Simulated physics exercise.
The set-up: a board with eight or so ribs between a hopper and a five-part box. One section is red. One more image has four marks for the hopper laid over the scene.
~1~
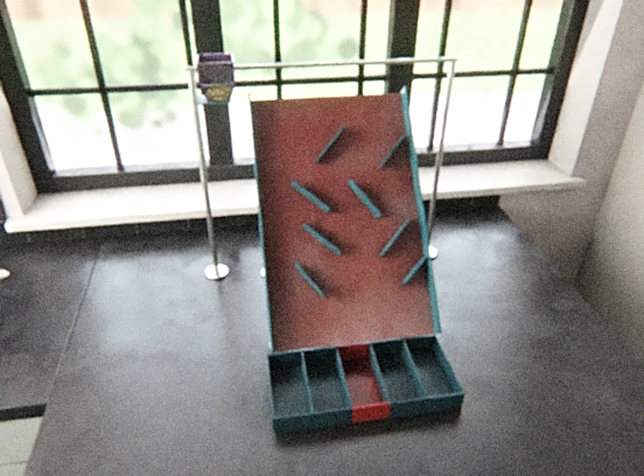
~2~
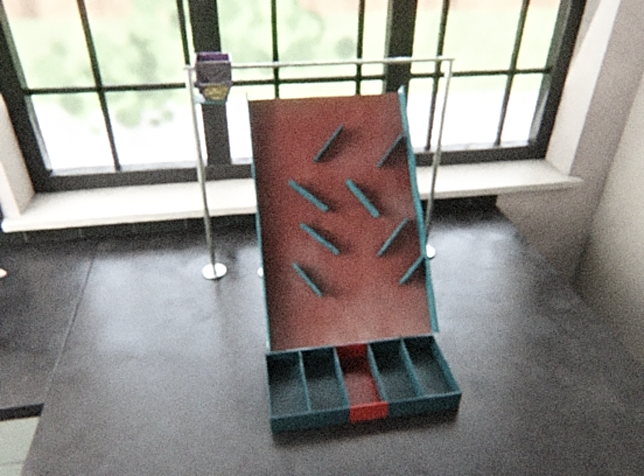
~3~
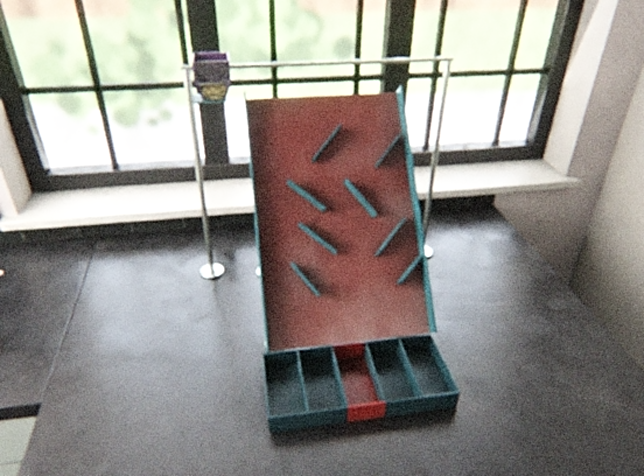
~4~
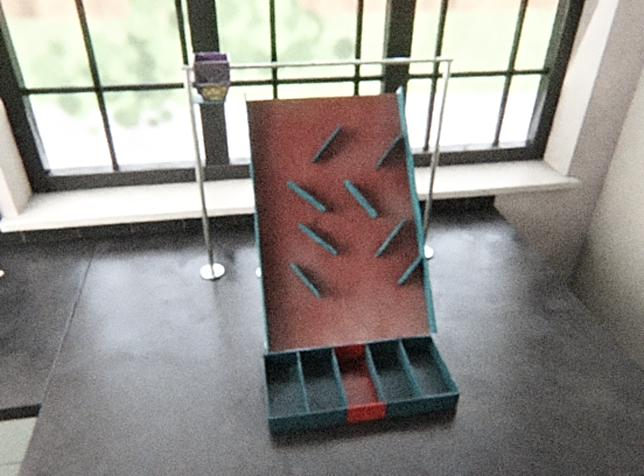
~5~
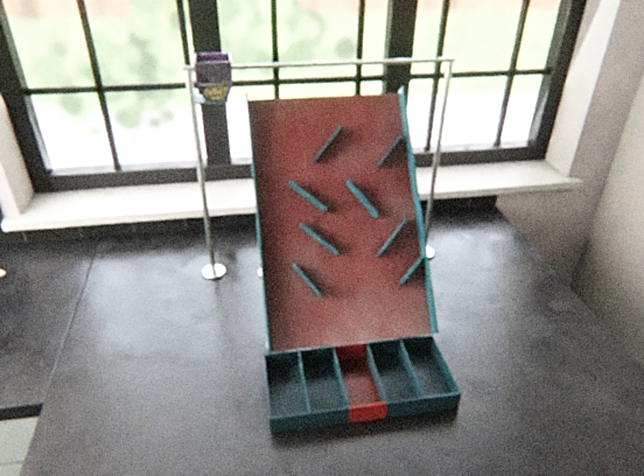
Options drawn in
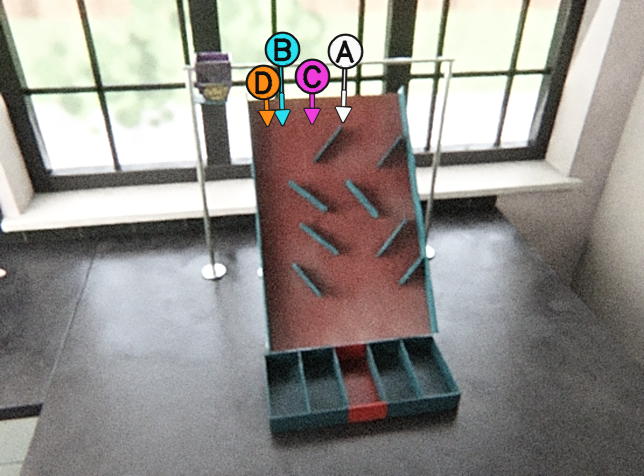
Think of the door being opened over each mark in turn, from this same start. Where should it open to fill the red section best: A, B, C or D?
A beats the others.
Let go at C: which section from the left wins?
The fourth from the left.
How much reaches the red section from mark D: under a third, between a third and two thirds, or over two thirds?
Mark D gives under a third.
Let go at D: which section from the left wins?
It is the first one.
On the marked copy, mark A meets the board at (343, 116); mark B meets the board at (282, 119); mark C meets the board at (312, 118); mark D meets the board at (267, 120).
With A, about half in the red section, about half in other sections, a stray few outside the box.
With B, a small part in the red section, about two thirds in other sections, about a quarter outside the box.
With C, a stray few in the red section, nearly all in other sections, a small part outside the box.
With D, a small part in the red section, about two thirds in other sections, about a quarter outside the box.
